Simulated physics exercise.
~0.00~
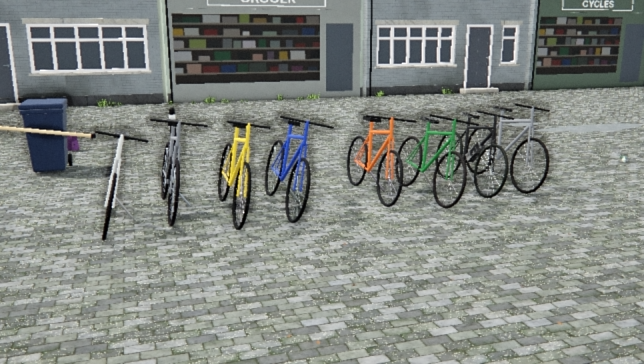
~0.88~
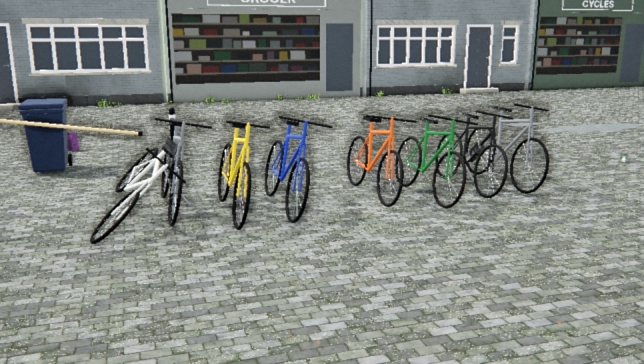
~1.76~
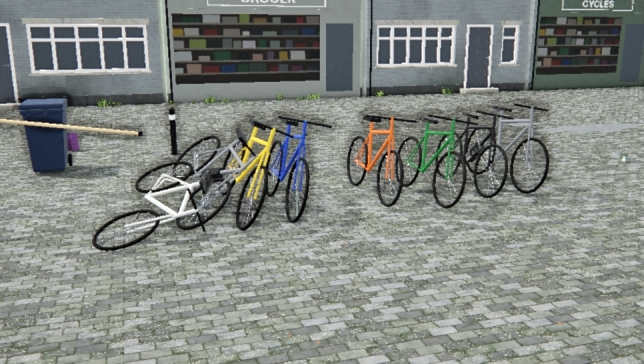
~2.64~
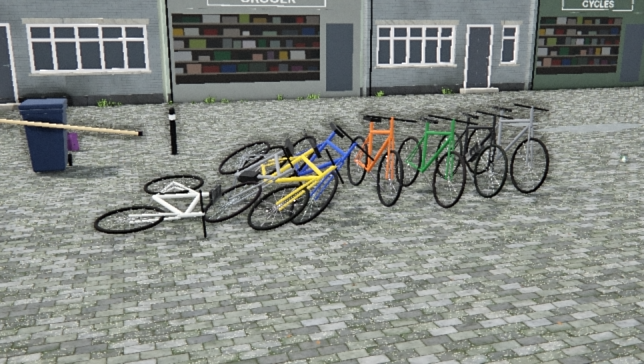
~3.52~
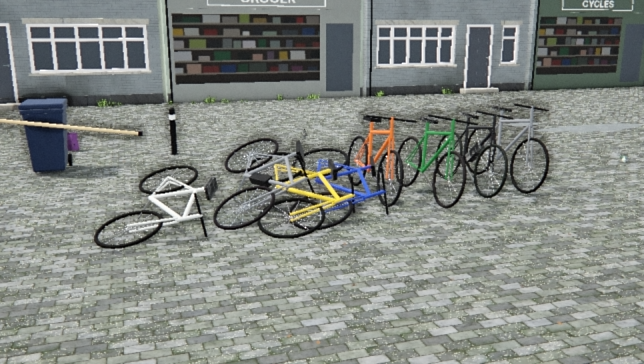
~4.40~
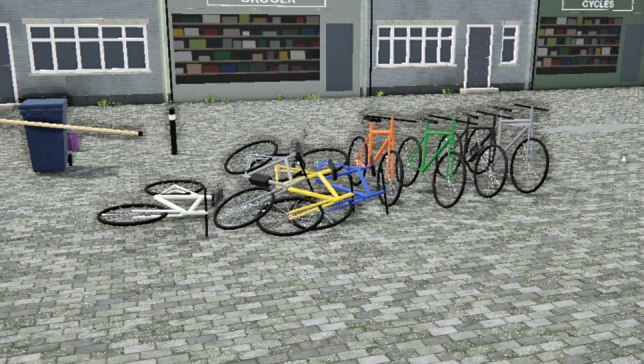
On a grey cobbled street in front of a row of shopfronts, seen from a fixed, slightly raised view, eight bicycles stand in a row. From left, they are white, grey, yellow, blue, orange, green, black and grey, with a blue bin and a wooden pole at the far left. The pole moves right, and the white bicycle tips over toward the right. The grey one beside it topples into the yellow, which falls against the blue, and that goes down too. The four fallen bicycles lie sprawled, while the orange bicycle and the three beyond it remain upright.
